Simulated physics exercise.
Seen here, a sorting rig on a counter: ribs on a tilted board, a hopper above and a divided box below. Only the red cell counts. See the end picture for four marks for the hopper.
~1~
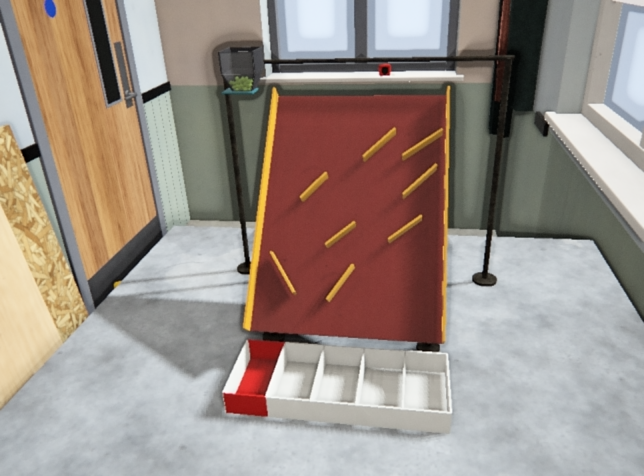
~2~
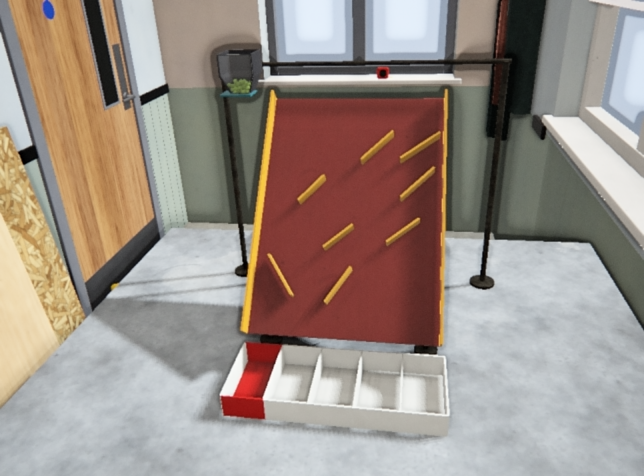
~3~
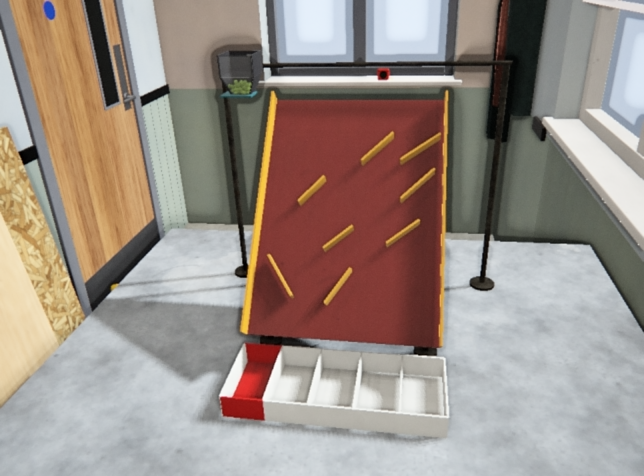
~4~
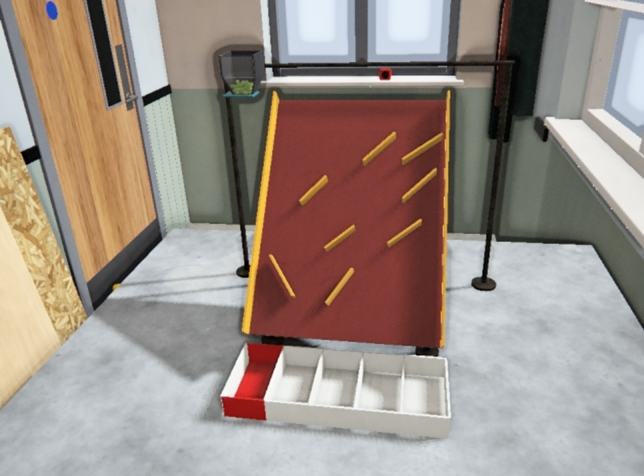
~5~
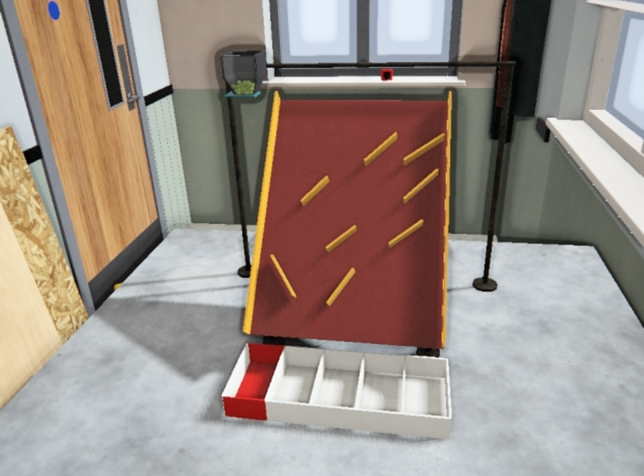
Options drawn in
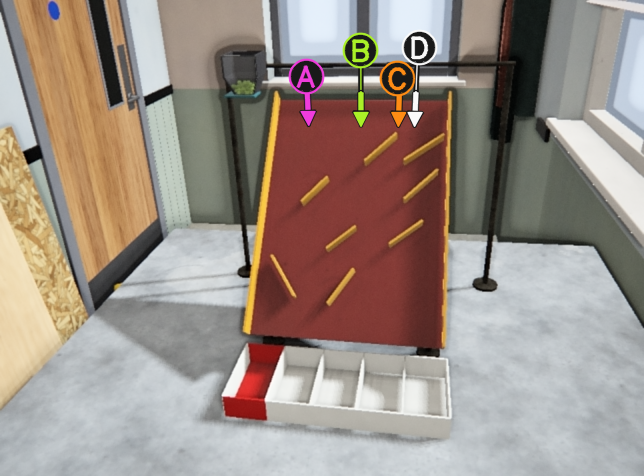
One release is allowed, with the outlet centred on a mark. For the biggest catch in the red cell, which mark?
The answer is mark A.
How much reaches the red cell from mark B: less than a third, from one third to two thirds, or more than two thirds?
It is less than a third.
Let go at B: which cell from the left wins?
It is the second one.
On the marked copy, mark A meets the board at (308, 120); mark B meets the board at (360, 120); mark C meets the board at (398, 121); mark D meets the board at (414, 121).
For mark A, about two thirds in the red cell, about a third in other cells.
For mark B, a stray few in the red cell, nearly all in other cells.
For mark C, a stray few in the red cell, nearly all in other cells, a stray few outside the box.
For mark D, a stray few in the red cell, nearly all in other cells, a small part outside the box.
